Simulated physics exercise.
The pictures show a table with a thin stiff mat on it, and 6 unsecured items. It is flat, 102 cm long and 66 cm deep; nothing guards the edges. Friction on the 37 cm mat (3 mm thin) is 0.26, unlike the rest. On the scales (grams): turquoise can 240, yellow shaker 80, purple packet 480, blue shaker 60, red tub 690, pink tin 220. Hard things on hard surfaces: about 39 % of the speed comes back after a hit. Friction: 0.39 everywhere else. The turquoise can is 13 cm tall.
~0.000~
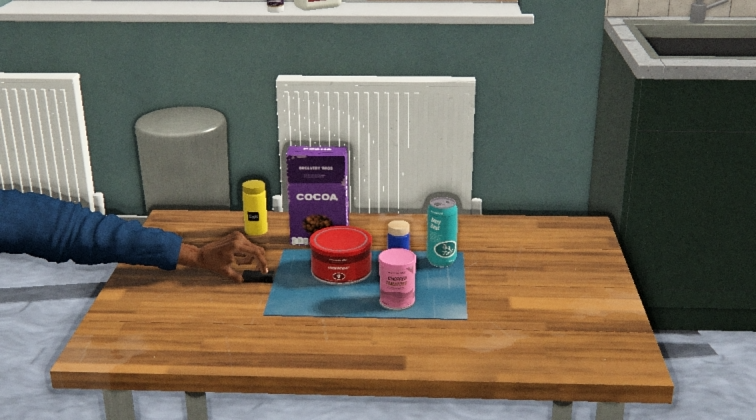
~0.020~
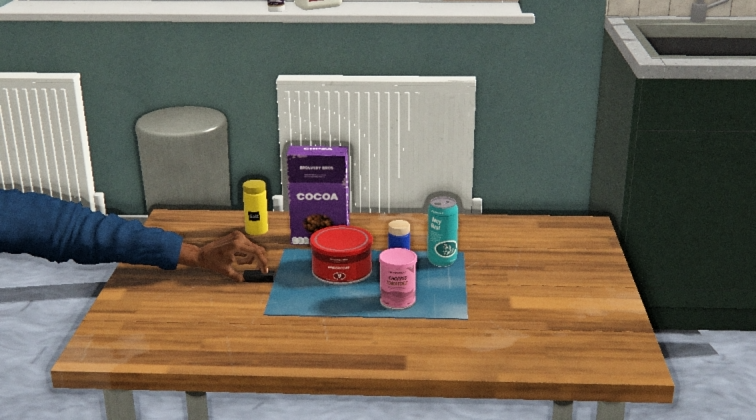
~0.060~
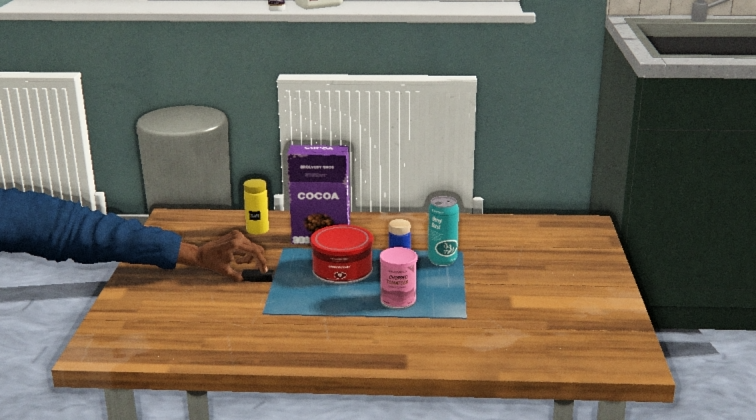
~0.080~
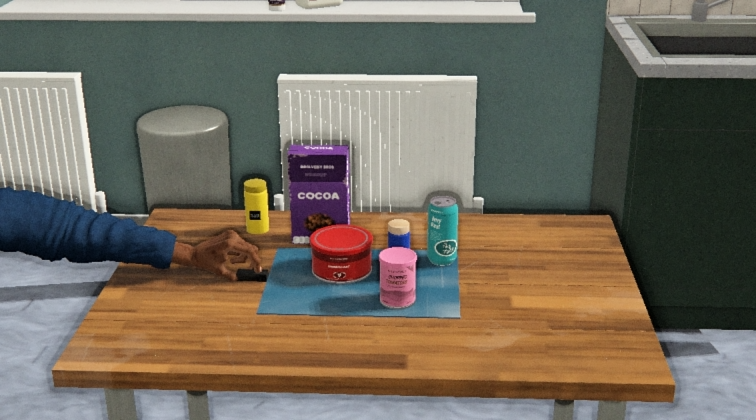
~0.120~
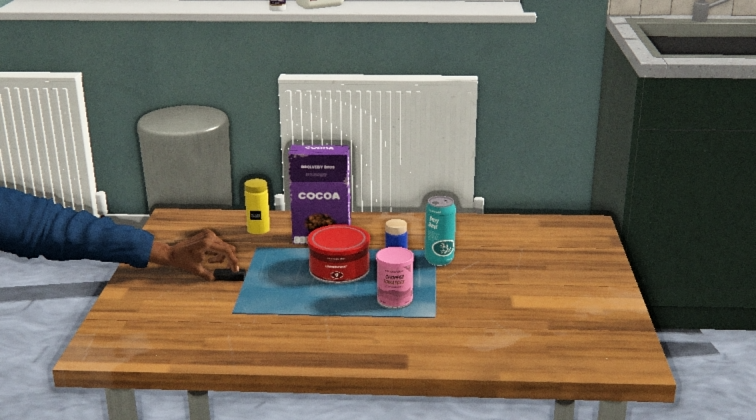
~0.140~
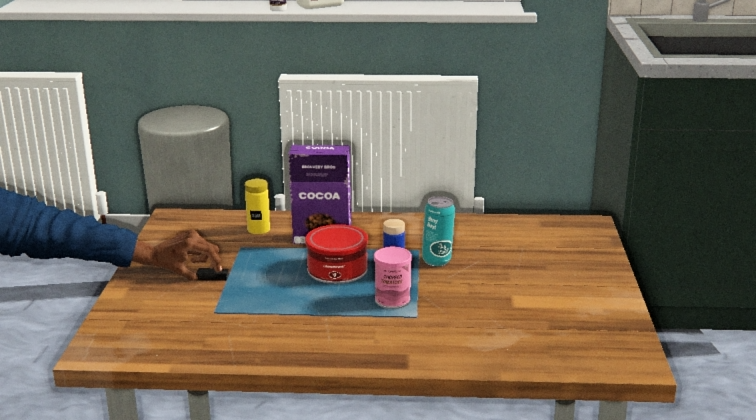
An arm in a blue sleeve reaches in from the left over a wooden table, seen from slightly above in a room with white radiators and a green wall. A red tub and pink tin stand on a blue mat, with a purple cocoa packet, blue shaker and turquoise can behind and a yellow shaker to the left. After a still start, the hand draws the mat leftward, sliding beneath the items, which barely shift.
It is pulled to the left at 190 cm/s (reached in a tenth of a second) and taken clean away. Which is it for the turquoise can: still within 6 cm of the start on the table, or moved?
The turquoise can holds its spot.
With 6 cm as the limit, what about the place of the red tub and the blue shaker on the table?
The red tub ends elsewhere; the blue shaker ends elsewhere.
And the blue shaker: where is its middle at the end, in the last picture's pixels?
Near (346, 277).
Around 0.24 s, mat pulled 28 cm; turquoise can shifted 2 cm near (434, 232); blue shaker at 5° to upright; red tub shifted 5 cm.
Around 0.34 s, mat pulled 48 cm; turquoise can shifted 2 cm near (435, 233); blue shaker at 18° to upright; red tub shifted 10 cm.
Around 0.64 s, mat pulled 97 cm; turquoise can shifted 2 cm near (435, 233); blue shaker on its side; red tub shifted 12 cm.
Finally (1.5 s), on their side or leaning hard on the table, blue shaker; not toppled but over 6 cm from the start, red tub; the other 4 still in place (within 6 cm). Final places as that camera would see them, turquoise can near (435, 233).
